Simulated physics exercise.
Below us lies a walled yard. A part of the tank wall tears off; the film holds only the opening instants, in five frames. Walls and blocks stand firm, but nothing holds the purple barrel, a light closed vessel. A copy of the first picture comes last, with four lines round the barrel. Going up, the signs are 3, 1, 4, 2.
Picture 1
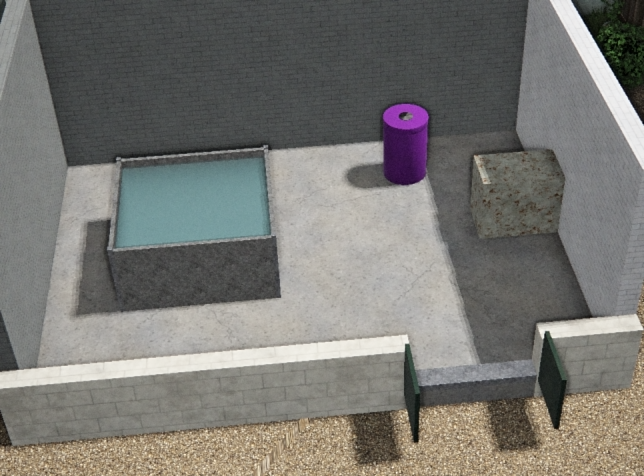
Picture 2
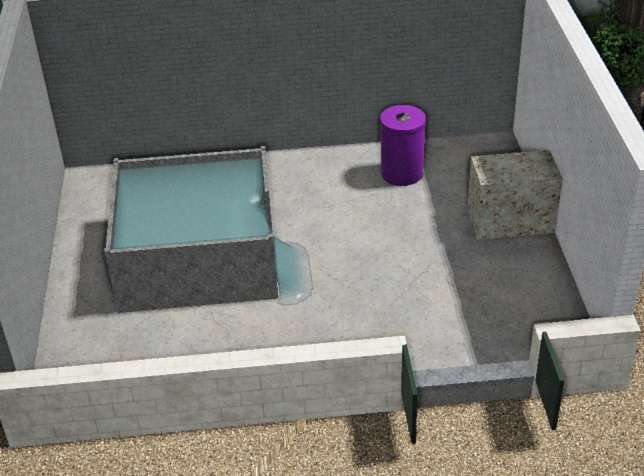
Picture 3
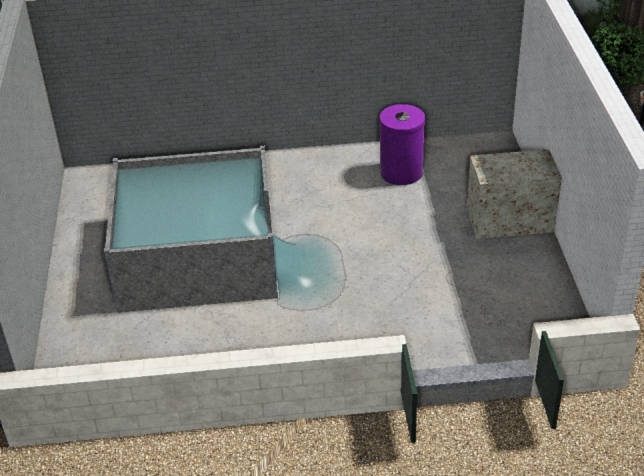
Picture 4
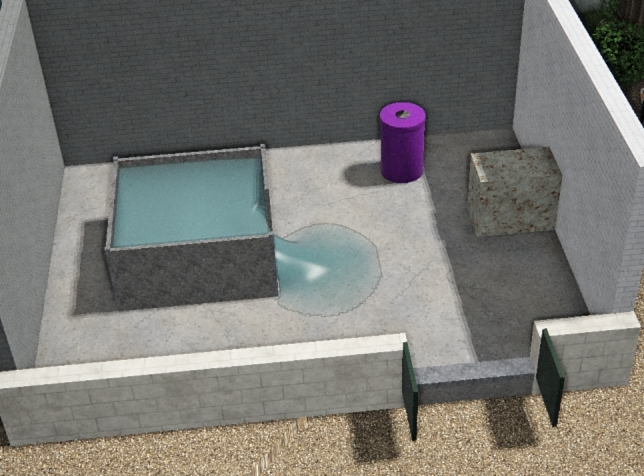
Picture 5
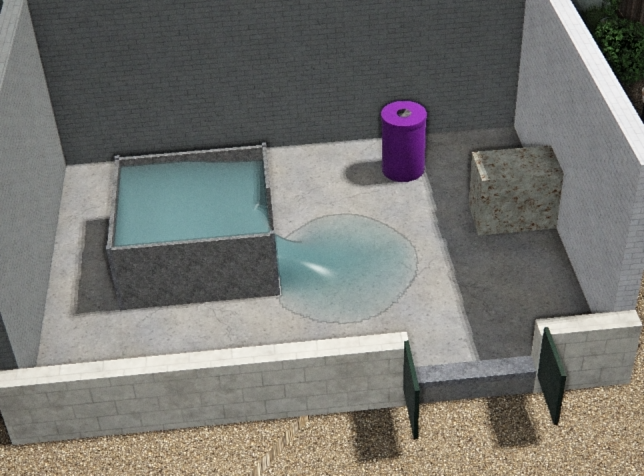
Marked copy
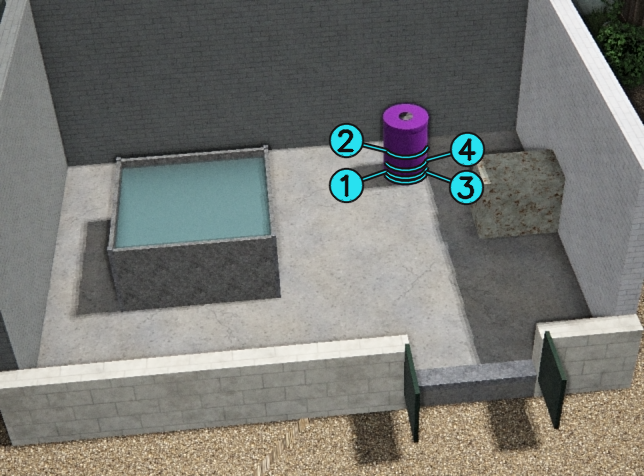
Walled yard seen from above, with water pouring from a full tank's right side and spreading in a widening pool across pale ground.
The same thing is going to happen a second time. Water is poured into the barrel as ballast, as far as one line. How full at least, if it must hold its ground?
The answer is mark 1.
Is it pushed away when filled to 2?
No.
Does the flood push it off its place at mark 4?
No.
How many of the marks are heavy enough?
Three of them.
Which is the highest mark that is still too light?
The answer is 3.
On the marked copy, 1 at (408, 178); 2 at (409, 157); 3 at (408, 182); 4 at (408, 170); from the bottom up 3, 1, 4, 2.
If 1 is chosen, it does not move.
If 2 is chosen, it does not move.
If 3 is chosen, it is pushed about twice its own width away.
If 4 is chosen, it does not move.
